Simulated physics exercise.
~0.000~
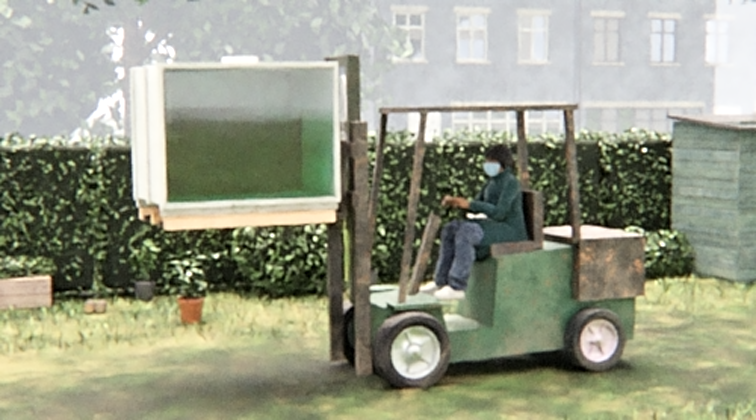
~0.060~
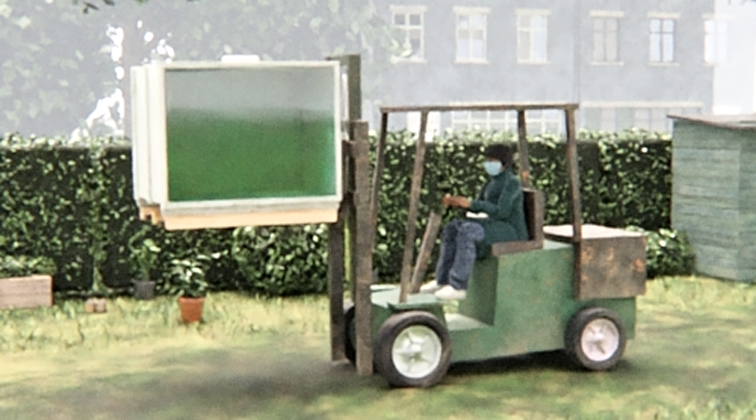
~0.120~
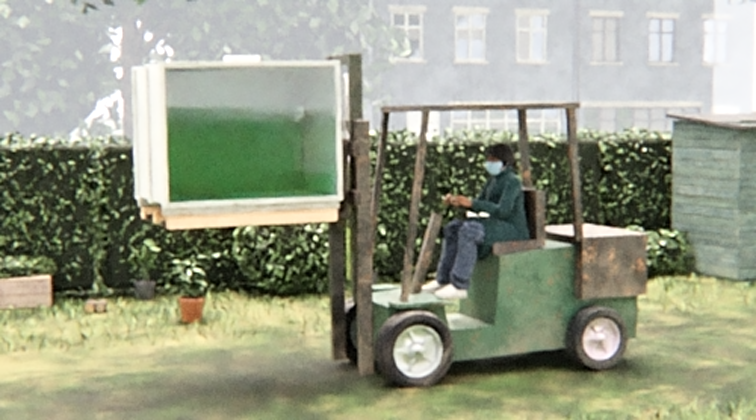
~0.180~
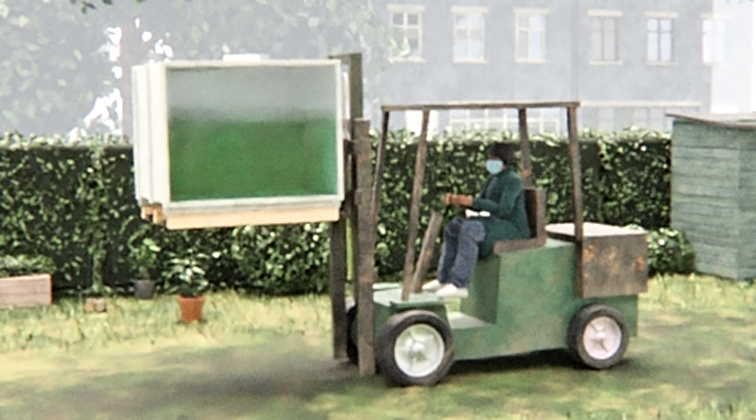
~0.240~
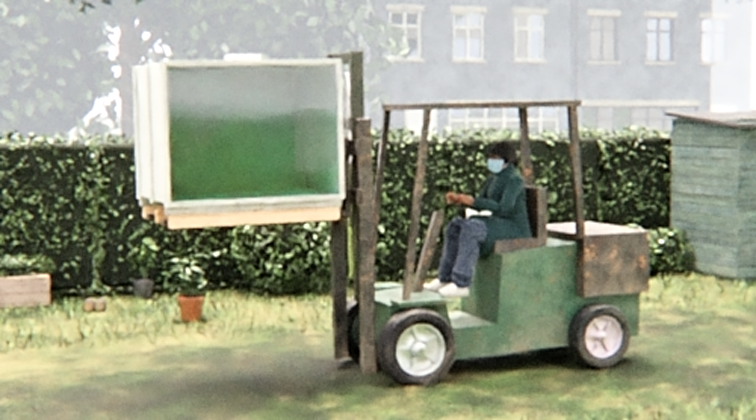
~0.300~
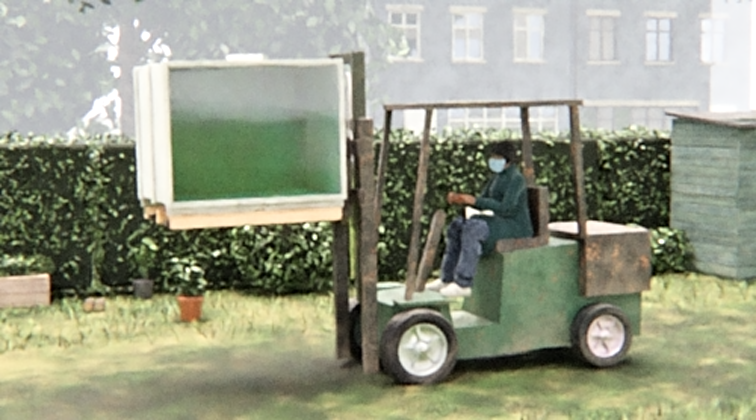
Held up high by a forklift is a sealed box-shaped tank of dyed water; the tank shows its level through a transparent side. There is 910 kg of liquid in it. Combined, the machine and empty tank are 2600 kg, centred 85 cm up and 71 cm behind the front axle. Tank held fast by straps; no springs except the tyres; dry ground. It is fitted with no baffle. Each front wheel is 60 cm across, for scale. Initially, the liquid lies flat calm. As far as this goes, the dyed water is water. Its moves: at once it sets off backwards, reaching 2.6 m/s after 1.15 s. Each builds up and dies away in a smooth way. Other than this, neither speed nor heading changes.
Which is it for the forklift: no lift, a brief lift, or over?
It overturns.
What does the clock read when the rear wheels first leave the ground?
It happens at roughly 0.40 s on the clock.
Then, 0.40 s in, the lean is 1° nose down, the rear 2 cm in the air; the liquid stands 58 cm at the back and 72 cm at the front.
Then, 0.65 s in, the lean is 4° nose down, the rear 10 cm in the air; the liquid stands 45 cm at the back and 85 cm at the front.
Then, 1.00 s in, the lean is 14° nose down, the rear 39 cm in the air; the liquid stands 37 cm at the back and 91 cm at the front.
Then, 1.65 s in, it has passed 50° nose down and is going over.
